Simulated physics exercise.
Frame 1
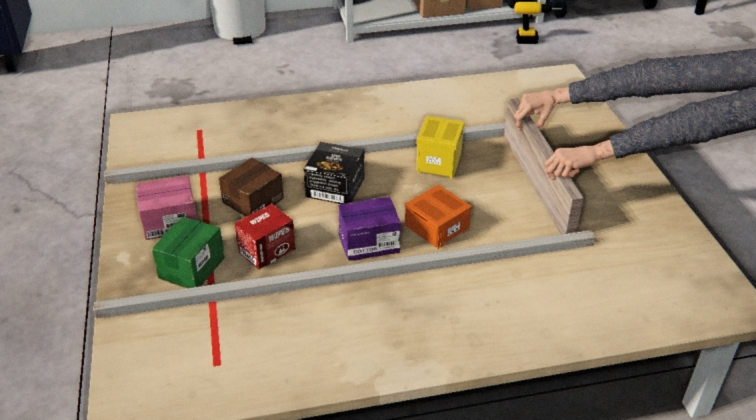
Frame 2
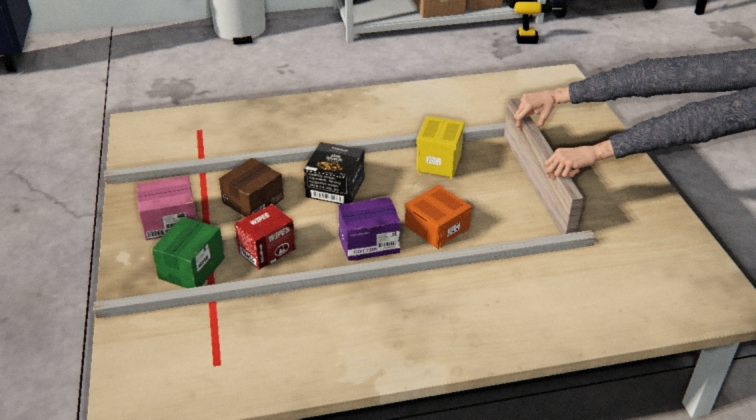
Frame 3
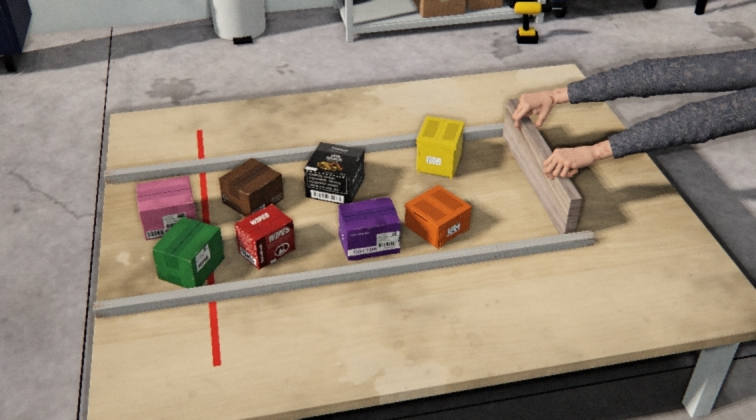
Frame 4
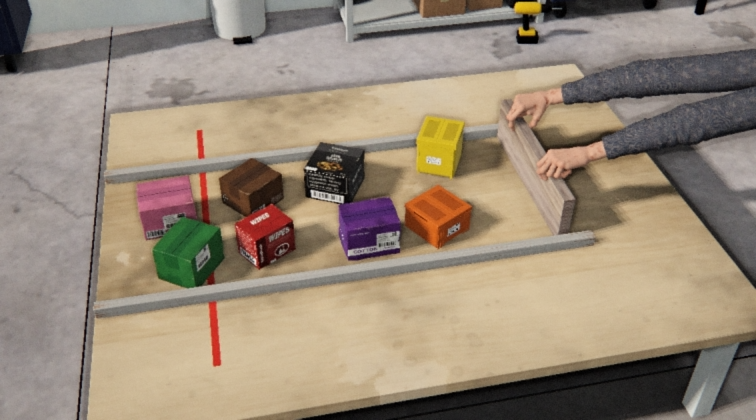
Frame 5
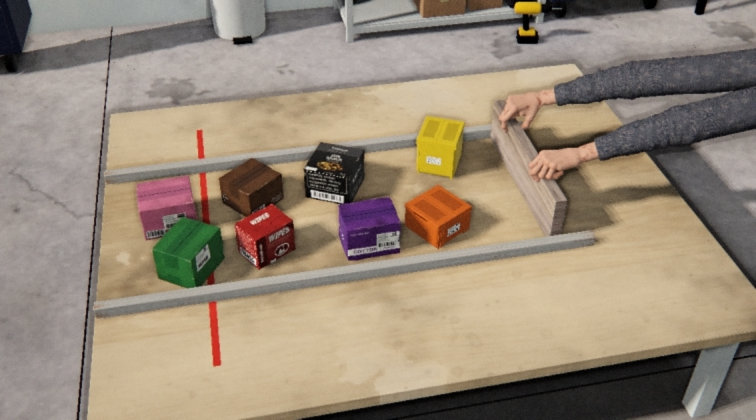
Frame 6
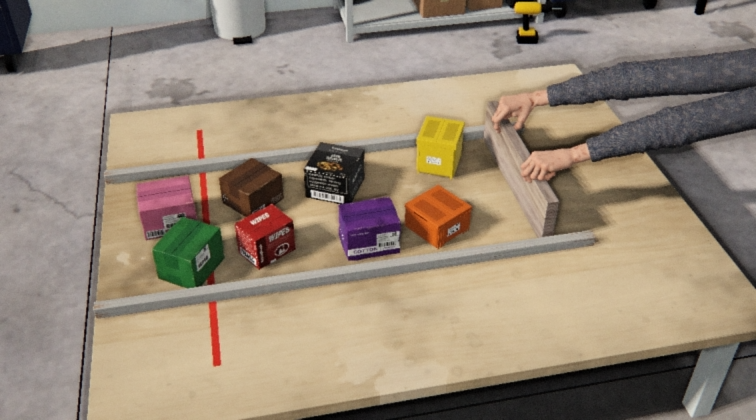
Two hands sliding a wooden plank slowly left between rails on a tabletop, while the colourful boxes ahead of it stay still.
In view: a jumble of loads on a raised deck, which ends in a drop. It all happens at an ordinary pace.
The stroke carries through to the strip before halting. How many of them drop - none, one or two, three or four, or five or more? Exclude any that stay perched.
The count of those that drop is three or four.
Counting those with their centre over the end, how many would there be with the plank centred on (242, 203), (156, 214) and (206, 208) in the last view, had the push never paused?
The counts are 2, 6 and 4, in that order.
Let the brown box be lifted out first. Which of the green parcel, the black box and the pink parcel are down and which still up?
Green parcel goes down, black box stays put, pink parcel goes down.
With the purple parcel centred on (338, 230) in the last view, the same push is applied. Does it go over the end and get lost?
Started there, the object is not lost.
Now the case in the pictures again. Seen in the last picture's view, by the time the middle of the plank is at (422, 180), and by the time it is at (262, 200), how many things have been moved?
The first count is 3, and then it's 8.
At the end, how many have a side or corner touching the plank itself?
That makes 2.
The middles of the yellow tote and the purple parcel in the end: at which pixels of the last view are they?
Near (181, 185) and (127, 258).
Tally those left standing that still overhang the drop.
The number is 0.
Early on, none off yet; pink parcel at rest near (167, 207); green parcel at rest near (189, 253); brown box at rest near (252, 189).
Finally, the number that fall off is three or four; lost, red box, brown box, green parcel and pink parcel.
